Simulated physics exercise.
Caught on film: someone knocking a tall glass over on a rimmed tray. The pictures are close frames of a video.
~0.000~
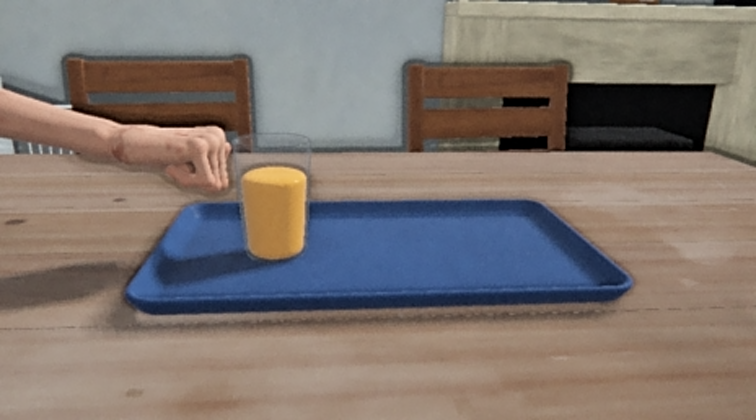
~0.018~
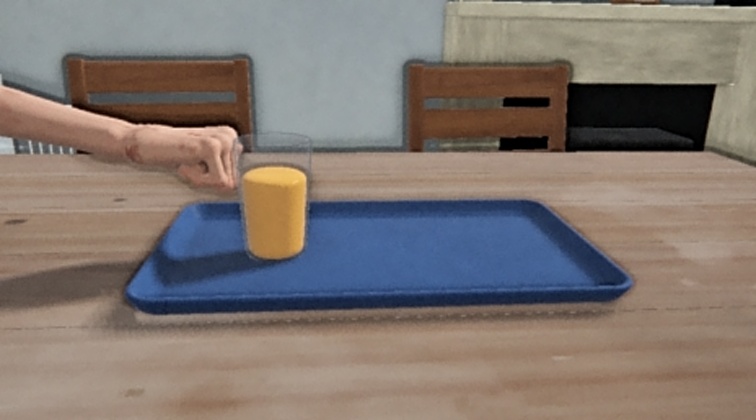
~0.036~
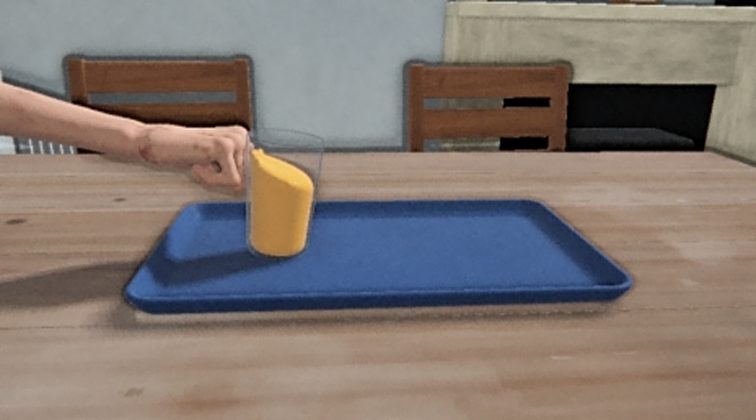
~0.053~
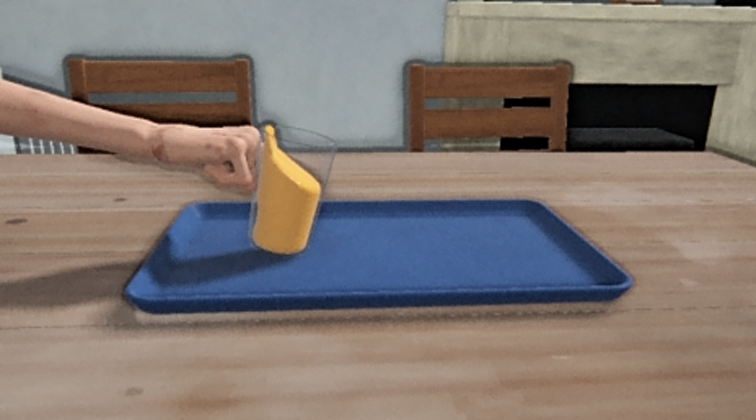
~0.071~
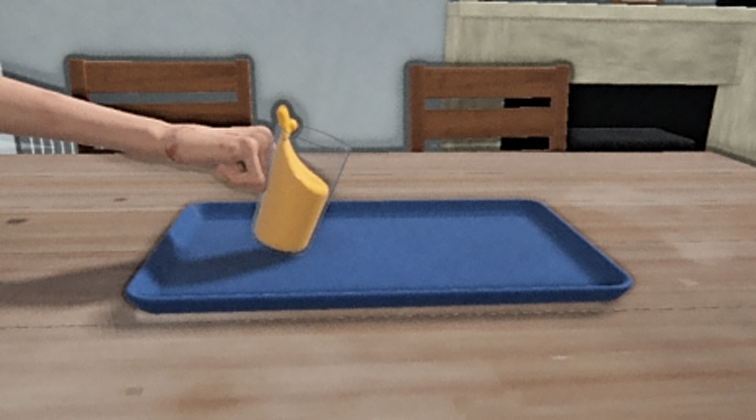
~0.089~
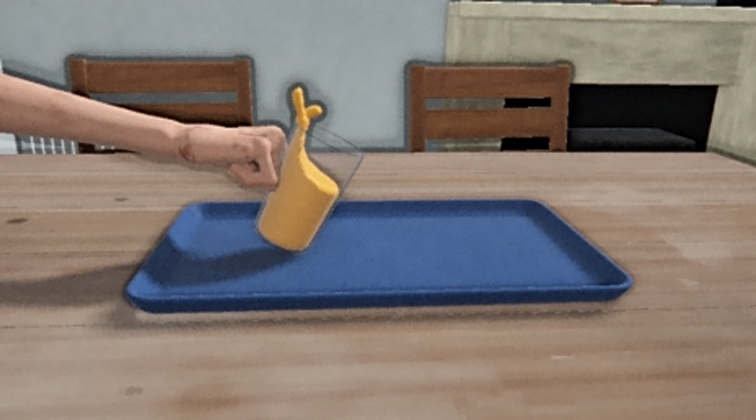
A hand pushing a glass of orange juice on a blue tray, tilting it rightward as juice splashes above the rim.
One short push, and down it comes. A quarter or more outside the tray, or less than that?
In the end a quarter and more lands beyond the tray.
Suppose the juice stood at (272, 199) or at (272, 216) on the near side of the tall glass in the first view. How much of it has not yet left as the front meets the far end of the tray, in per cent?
Near 60 % and 50 %.
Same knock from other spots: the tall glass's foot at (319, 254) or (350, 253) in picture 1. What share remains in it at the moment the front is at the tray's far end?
Roughly 65 per cent, and 75 per cent.
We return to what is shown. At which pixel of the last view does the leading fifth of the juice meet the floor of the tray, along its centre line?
Around (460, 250).
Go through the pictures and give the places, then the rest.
In the first frame, it leans 0°; its right rim is at (309, 142); the juice meets the walls at (242, 175) and (306, 174); the tray's far rim is at (578, 236); the tray is clear ahead.
In the second frame, it leans 0°; its right rim is at (309, 142); the juice meets the walls at (242, 175) and (305, 174).
In the third frame, it leans 6°; its right rim is at (322, 143); the juice meets the walls at (251, 153) and (309, 175).
In the fourth frame, it leans 13°; its right rim is at (335, 146); the juice meets the walls at (265, 128) and (314, 177).
In the fifth frame, it leans 19°; its right rim is at (348, 150); the juice meets the walls at (271, 167) and (329, 184); 1 per cent is over the edge.
In the sixth frame, it leans 26°; its right rim is at (362, 156); the juice meets the walls at (279, 175) and (338, 185); 2 per cent is over the edge.
A moment on, the tall glass lies on its side and 95 per cent is in the glass, 1 on the tray and 4 above or beyond its rim.
Next, the tall glass lies on its side and 51 per cent is in the glass, 14 on the tray and 35 above or beyond its rim.
Then the tall glass lies on its side and 29 per cent is in the glass, 44 on the tray and 27 above or beyond its rim.
Later the tall glass lies on its side and 16 per cent is in the glass, 48 on the tray and 36 above or beyond its rim.
Finally, 64 per cent is held by tray and glass, 36 is off the tray.
